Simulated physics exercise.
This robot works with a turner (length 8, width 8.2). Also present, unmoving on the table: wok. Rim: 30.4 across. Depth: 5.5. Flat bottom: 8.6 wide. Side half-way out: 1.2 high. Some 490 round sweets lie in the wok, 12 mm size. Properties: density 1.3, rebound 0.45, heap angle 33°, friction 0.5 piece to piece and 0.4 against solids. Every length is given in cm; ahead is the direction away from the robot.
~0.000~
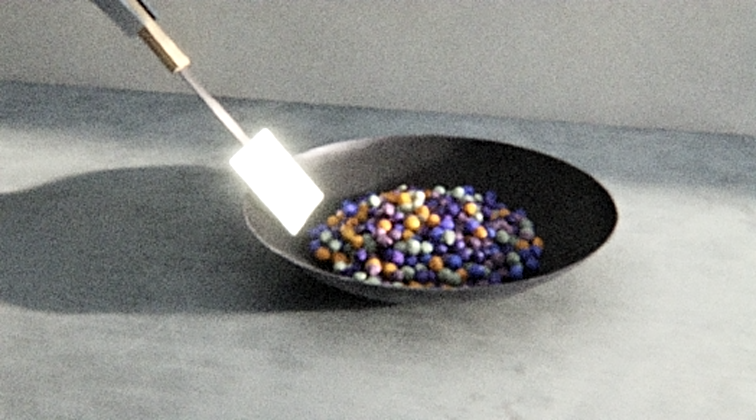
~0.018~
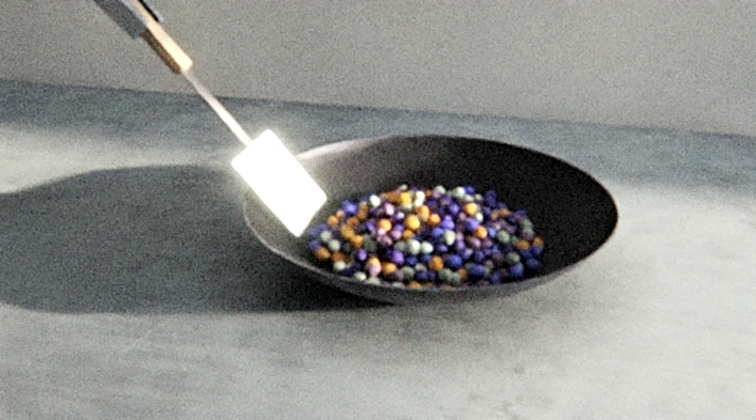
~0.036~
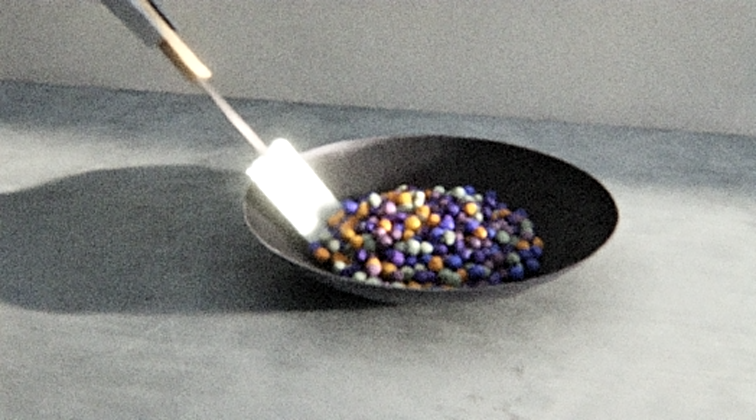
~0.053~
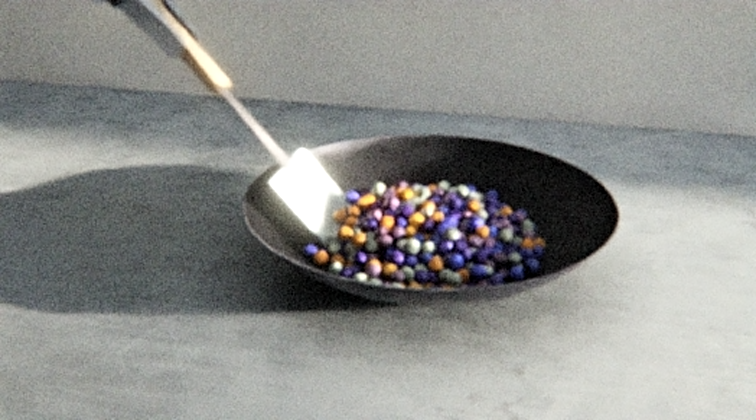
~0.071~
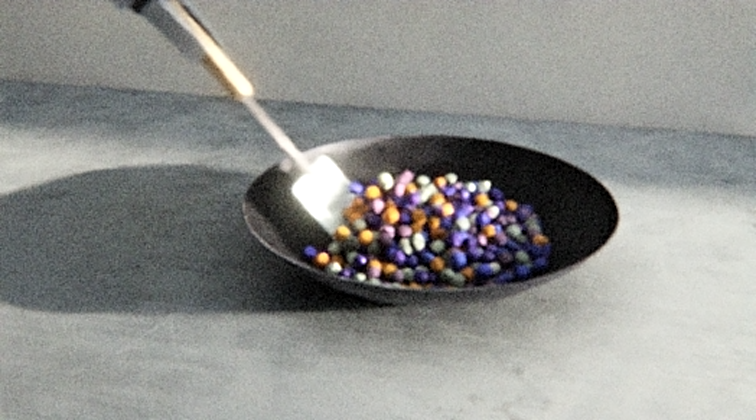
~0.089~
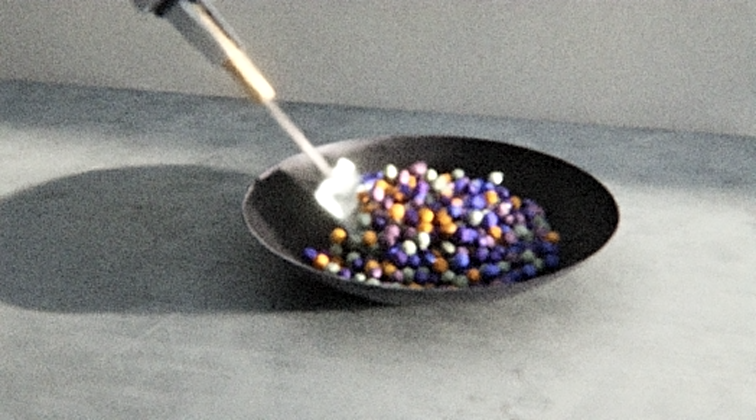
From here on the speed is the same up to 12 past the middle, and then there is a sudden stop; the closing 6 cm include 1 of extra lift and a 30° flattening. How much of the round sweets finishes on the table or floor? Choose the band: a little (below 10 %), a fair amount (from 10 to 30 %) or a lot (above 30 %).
It is a lot, above 30 %.
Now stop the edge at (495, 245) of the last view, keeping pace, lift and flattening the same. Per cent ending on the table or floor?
Roughly 0 per cent, I'd say.
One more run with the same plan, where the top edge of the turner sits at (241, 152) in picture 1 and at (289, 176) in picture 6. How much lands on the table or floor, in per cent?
About 25 per cent.
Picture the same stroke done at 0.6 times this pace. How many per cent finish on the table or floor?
About 25 per cent.
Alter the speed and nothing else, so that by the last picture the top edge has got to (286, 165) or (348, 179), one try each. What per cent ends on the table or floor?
Roughly 20 and 35 percent.
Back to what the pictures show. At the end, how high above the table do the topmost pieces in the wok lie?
Close to 5.0 centimetres high.
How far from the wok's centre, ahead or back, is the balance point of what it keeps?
Ahead, by about 3.0 cm.
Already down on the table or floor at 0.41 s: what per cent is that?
Close to 25 per cent of the load.
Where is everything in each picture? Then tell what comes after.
In the first picture, turner top edge at (248, 145), sloping 49°; upper third of the load around (425, 226), from x 315 to 535, top at y 190; 491 in the wok.
In the second picture, turner top edge at (251, 147), sloping 49°; upper third of the load around (425, 227), from x 315 to 535, top at y 190.
In the third picture, turner top edge at (267, 156), sloping 49°; upper third of the load around (425, 226), from x 315 to 535, top at y 190.
In the fourth picture, turner top edge at (288, 166), sloping 49°; upper third of the load around (427, 221), from x 310 to 540, top at y 185.
In the fifth picture, turner top edge at (310, 173), sloping 49°; upper third of the load around (437, 213), from x 310 to 545, top at y 175.
In the sixth picture, turner top edge at (331, 177), sloping 49°; upper third of the load around (447, 211), from x 310 to 555, top at y 170; 491 in the wok.
By 0.14 s, sloping 49°, highest piece 9 above the table; 491 in the wok.
By 0.19 s, sloping 42°, highest piece 8 above the table; 491 in the wok.
By 0.41 s, sloping 19°, highest piece 8 above the table; 307 in the wok, 123 on the table or floor, 61 on the blade or in flight.
By 1.46 s, sloping 19°, highest piece 5 above the table; 307 in the wok, 184 on the table or floor.
Final count, 307 in the wok, 184 on the table or floor. That is 37 % on the table or floor.
